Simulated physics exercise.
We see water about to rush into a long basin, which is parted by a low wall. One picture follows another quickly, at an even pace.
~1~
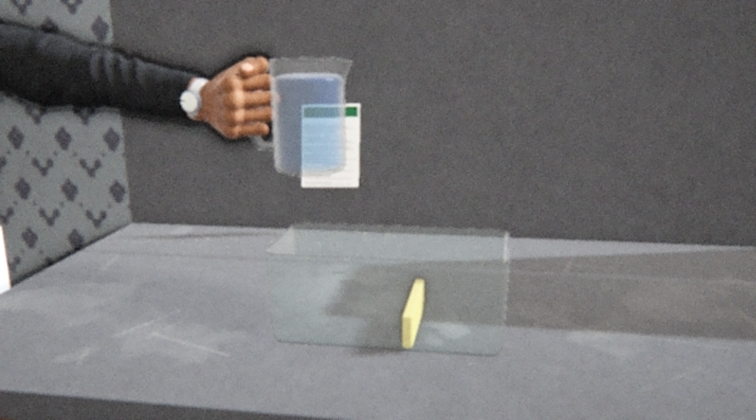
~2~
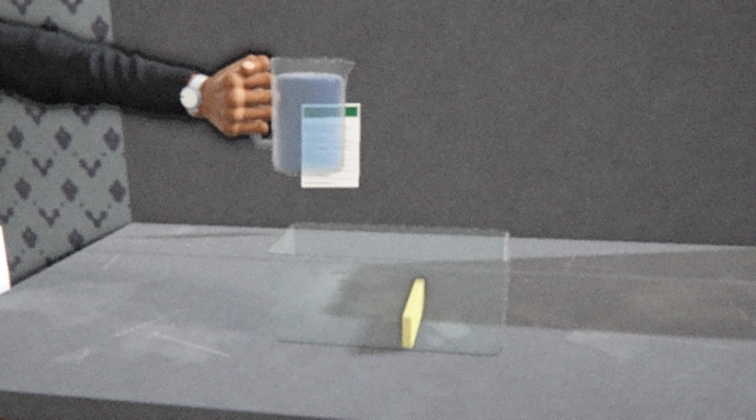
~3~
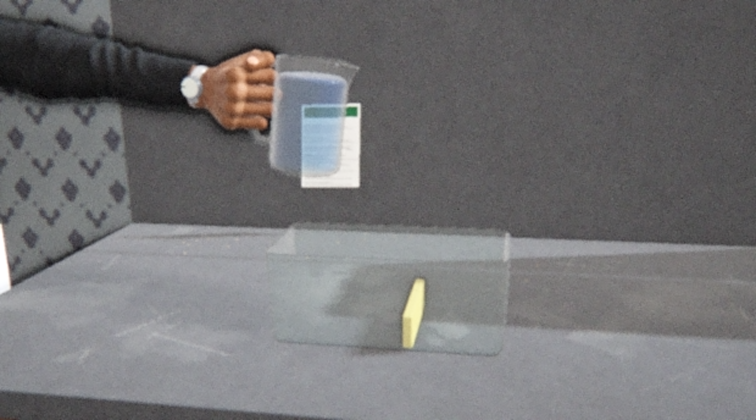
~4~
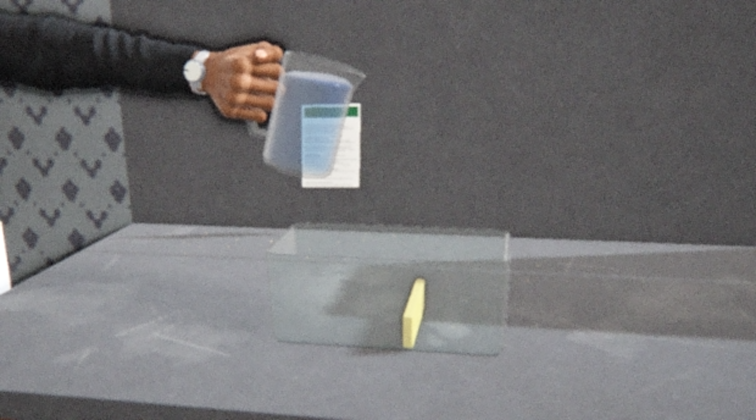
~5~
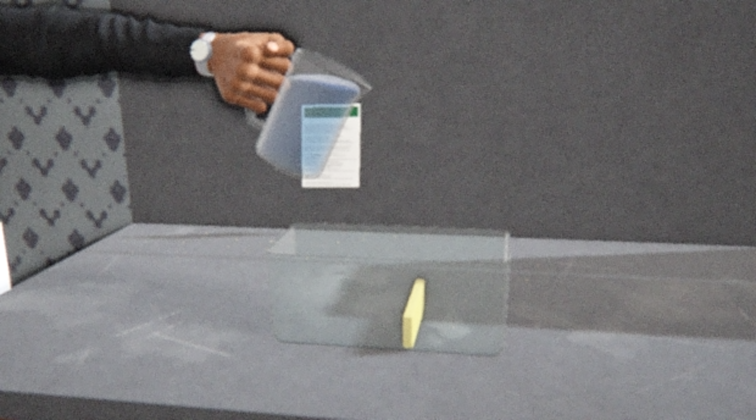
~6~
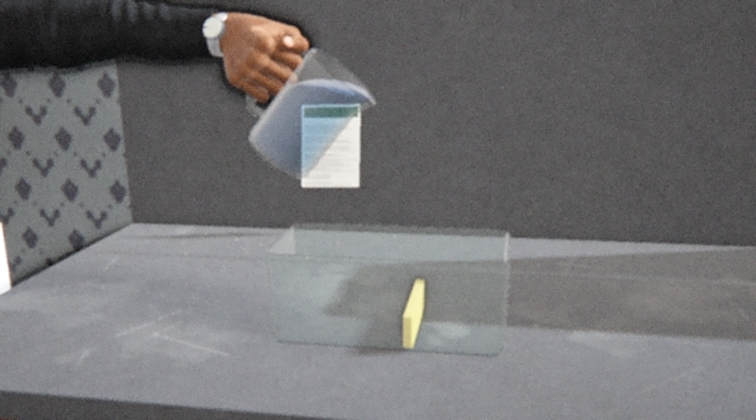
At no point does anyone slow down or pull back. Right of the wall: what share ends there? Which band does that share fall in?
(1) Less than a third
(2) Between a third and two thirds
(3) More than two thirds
Between a third and two thirds.
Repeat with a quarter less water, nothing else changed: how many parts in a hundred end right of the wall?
About 35 per cent.
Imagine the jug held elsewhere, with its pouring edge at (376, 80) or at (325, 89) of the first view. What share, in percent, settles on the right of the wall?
Near 80 per cent for the first start, near 10 per cent for the second.
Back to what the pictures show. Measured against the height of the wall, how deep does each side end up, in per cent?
30 per cent left, 50 per cent right.
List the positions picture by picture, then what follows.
It leans 0°; its right rim is at (352, 61); the water meets the walls at (276, 77) and (343, 77); the long basin's rim runs from (280, 238) to (508, 248); the wall's top is at (414, 298), in the first picture.
It leans 2°; its right rim is at (353, 63); the water meets the walls at (277, 75) and (344, 78), in the second picture.
It leans 7°; its right rim is at (358, 67); the water meets the walls at (280, 73) and (347, 80), in the third picture.
It leans 15°; its right rim is at (365, 76); the water meets the walls at (281, 94) and (353, 83), in the fourth picture.
It leans 26°; its right rim is at (371, 88); the water meets the walls at (278, 100) and (361, 87), in the fifth picture.
It leans 39°; its right rim is at (376, 103); the water meets the walls at (270, 108) and (372, 94), in the sixth picture.
A moment on, the jug is tipped right over and 57 per cent is still to pour, 1 is left of the wall and 13 right of it.
Next, the jug is tipped right over and 12 per cent is still to pour, 34 is left of the wall and 32 right of it.
Then the jug is tipped right over and 0 per cent is still to pour, 45 is left of the wall and 48 right of it.
Later the jug is tipped right over and 0 per cent is still to pour, 48 is left of the wall and 48 right of it.
In the end 48 per cent lies left of the wall, 48 right of it and 4 outside.
